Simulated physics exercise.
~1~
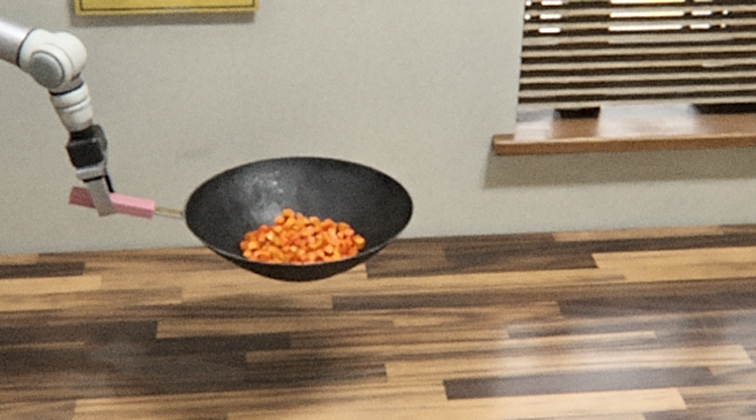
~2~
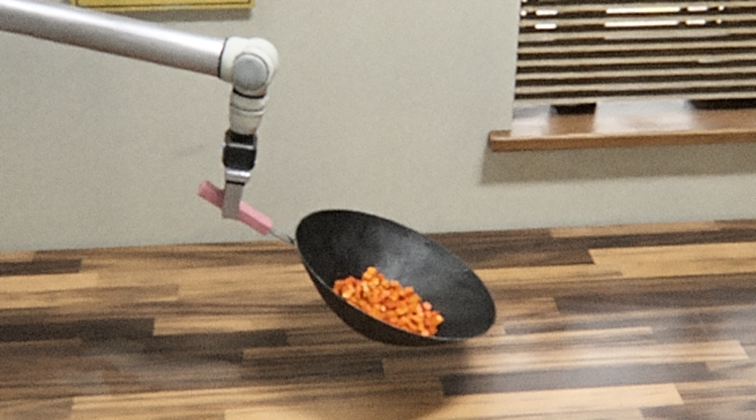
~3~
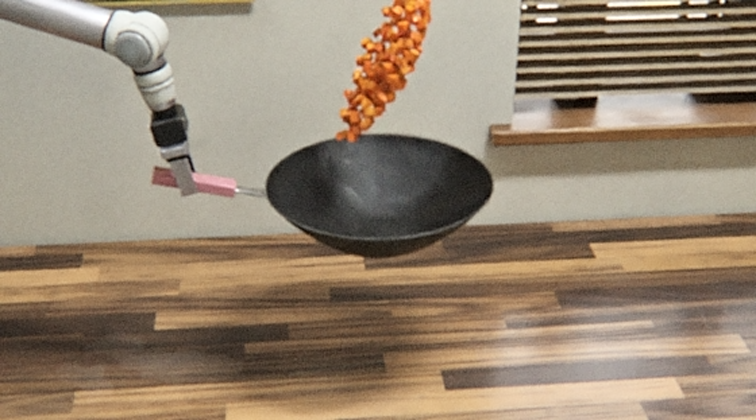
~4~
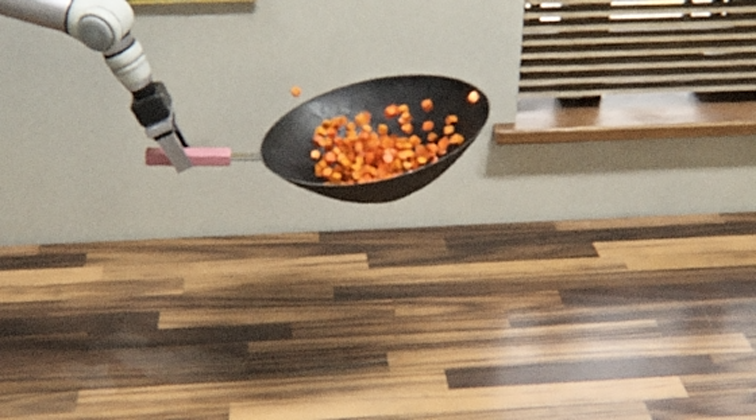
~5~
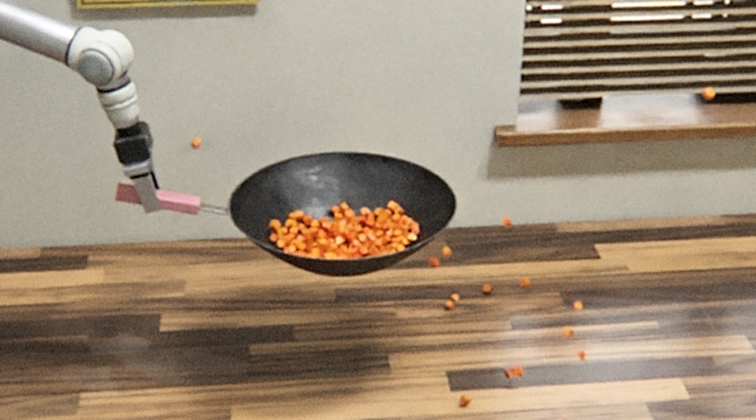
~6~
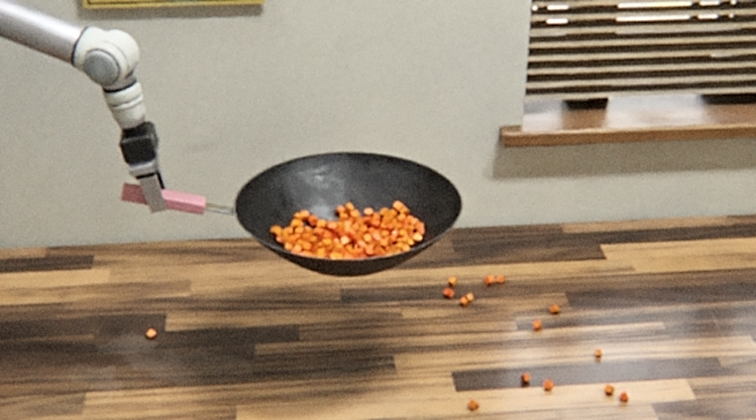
A robot arm tosses orange vegetable dice from a wok, catching most while some scatter below.
